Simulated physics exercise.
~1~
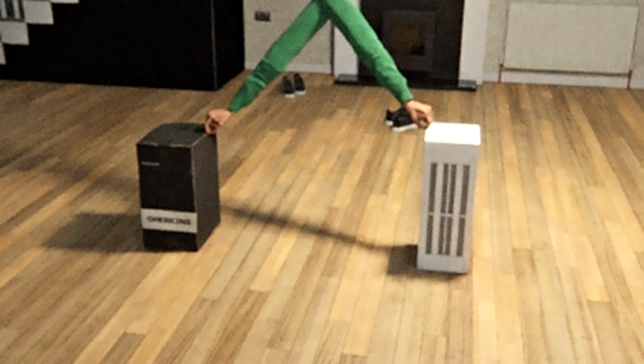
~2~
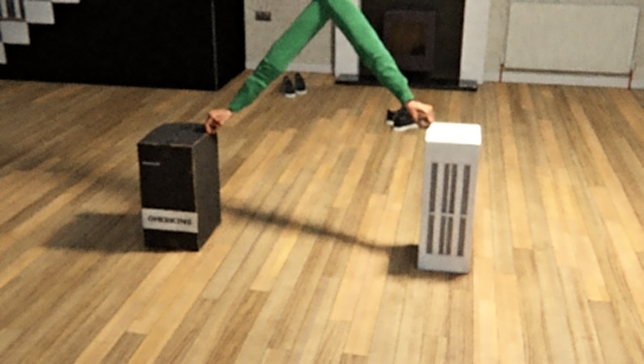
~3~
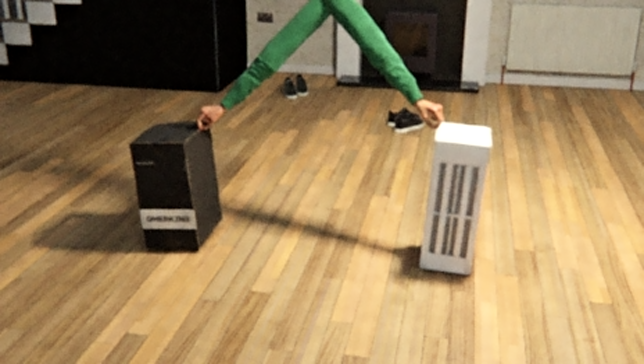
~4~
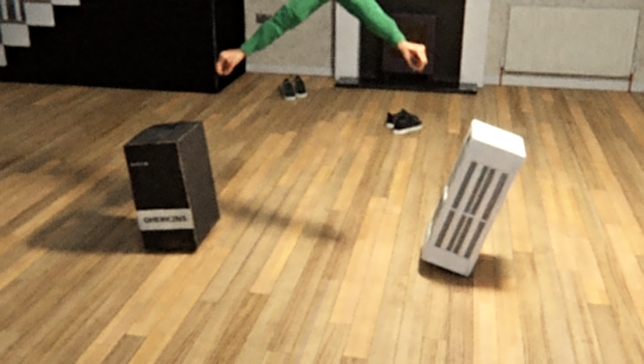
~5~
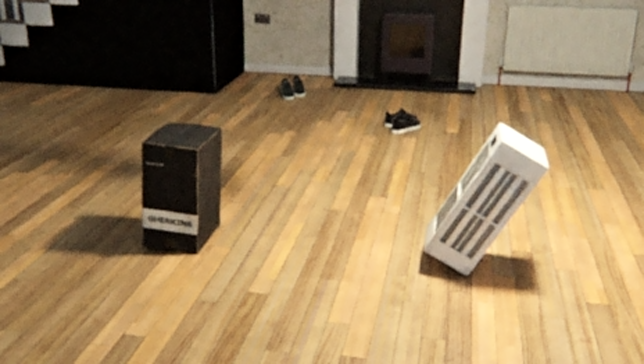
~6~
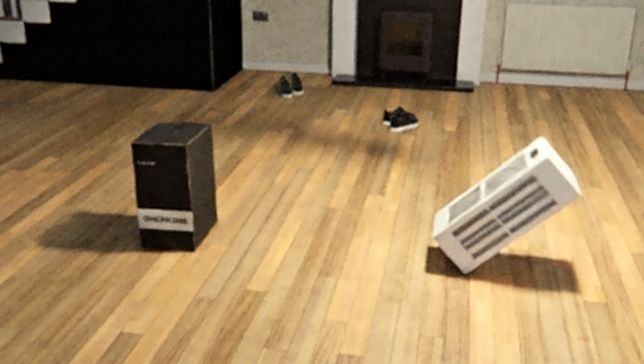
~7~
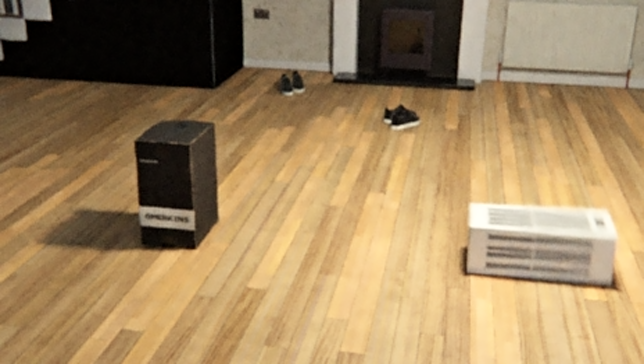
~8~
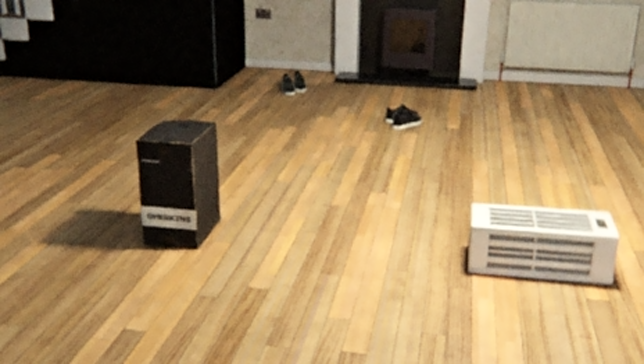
The clip opens on a wooden floor where a black box stands at left and a white crate with slatted sides at right, a green-sleeved hand touching the top of each. The hands push outward, and both objects begin to tilt slightly. Then the hands let go and draw back out of view, leaving the black box leaning a little and the white crate leaning further right. The black box settles back upright on its base. The white crate keeps tipping to the right, topples, and ends lying on its side while the box stands.
